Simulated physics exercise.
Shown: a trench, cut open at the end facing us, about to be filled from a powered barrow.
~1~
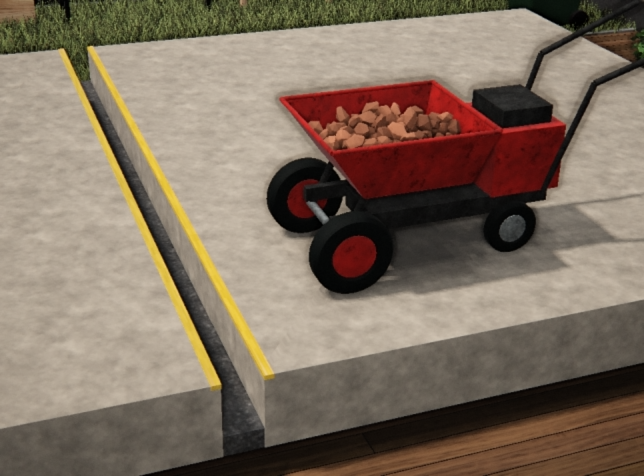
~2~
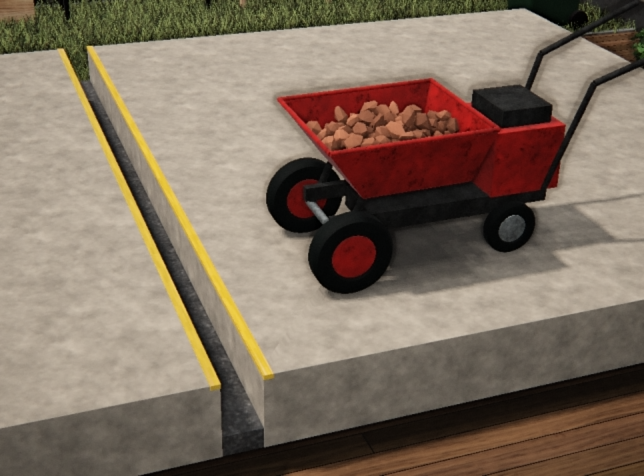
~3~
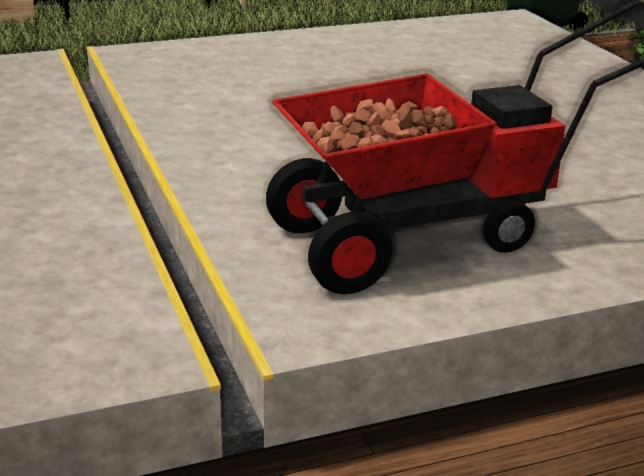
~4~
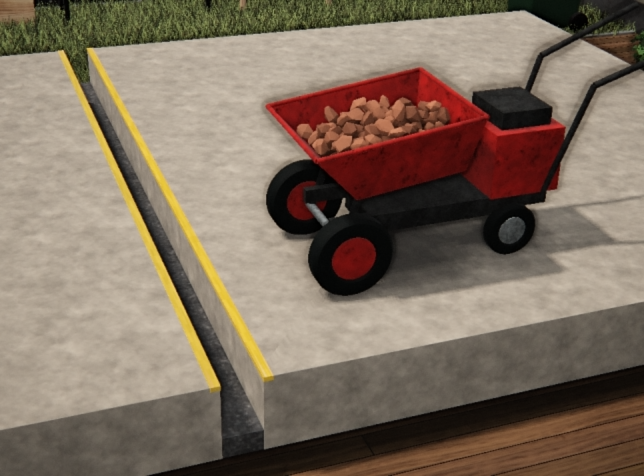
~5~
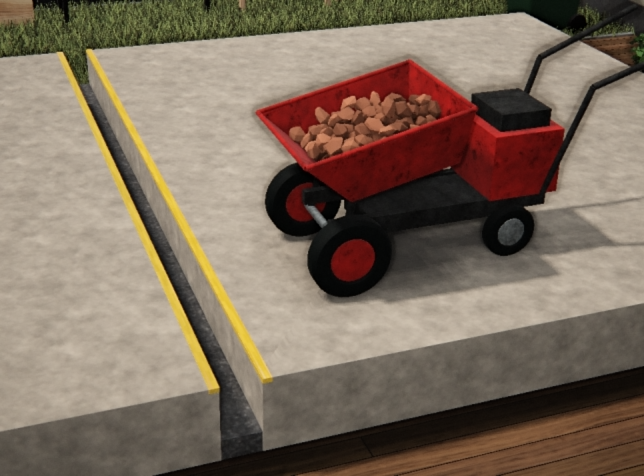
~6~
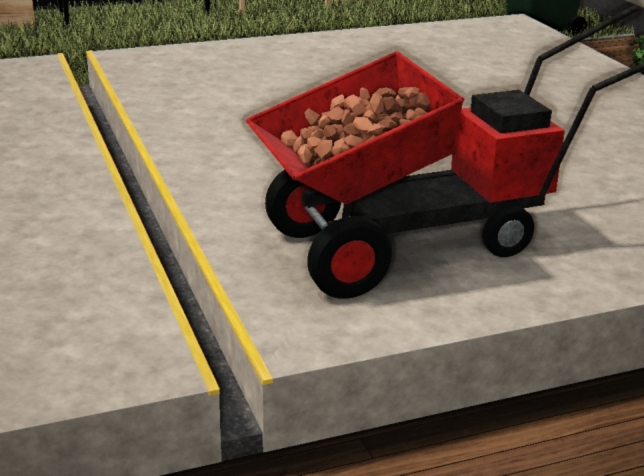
On a pale concrete slab beside a narrow, yellow-edged gap, a red powered barrow stood still while its skip, heaped with reddish-brown rubble, slowly rose at the back and tilted left toward the gap.
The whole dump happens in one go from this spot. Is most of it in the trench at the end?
Result: Mostly in.
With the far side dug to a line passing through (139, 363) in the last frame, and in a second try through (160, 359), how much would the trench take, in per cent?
The share would be 100 % first and 100 % second.
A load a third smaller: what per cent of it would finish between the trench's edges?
Roughly 80 percent of the load.
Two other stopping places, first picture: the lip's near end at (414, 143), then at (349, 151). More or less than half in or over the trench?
A minority / the bulk.
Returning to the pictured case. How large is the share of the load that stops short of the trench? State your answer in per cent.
0 percent.
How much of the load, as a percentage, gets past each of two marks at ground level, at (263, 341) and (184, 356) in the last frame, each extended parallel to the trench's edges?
Close to 100 and 20 per cent respectively.
Just after the last frame, skip tipped steeply; every one in the skip.
A moment on, skip tipped right over; roughly two thirds in the skip; just a few short of the trench; roughly a quarter in or heaped over the trench; about a tenth beyond it; just a few falling.
Further on, skip tipped right over; just a few in the skip; just a few short of the trench; roughly two thirds in or heaped over the trench; roughly a quarter beyond it.
When it is over, skip tipped right over; the larger part in or heaped over the trench; roughly a quarter beyond it.
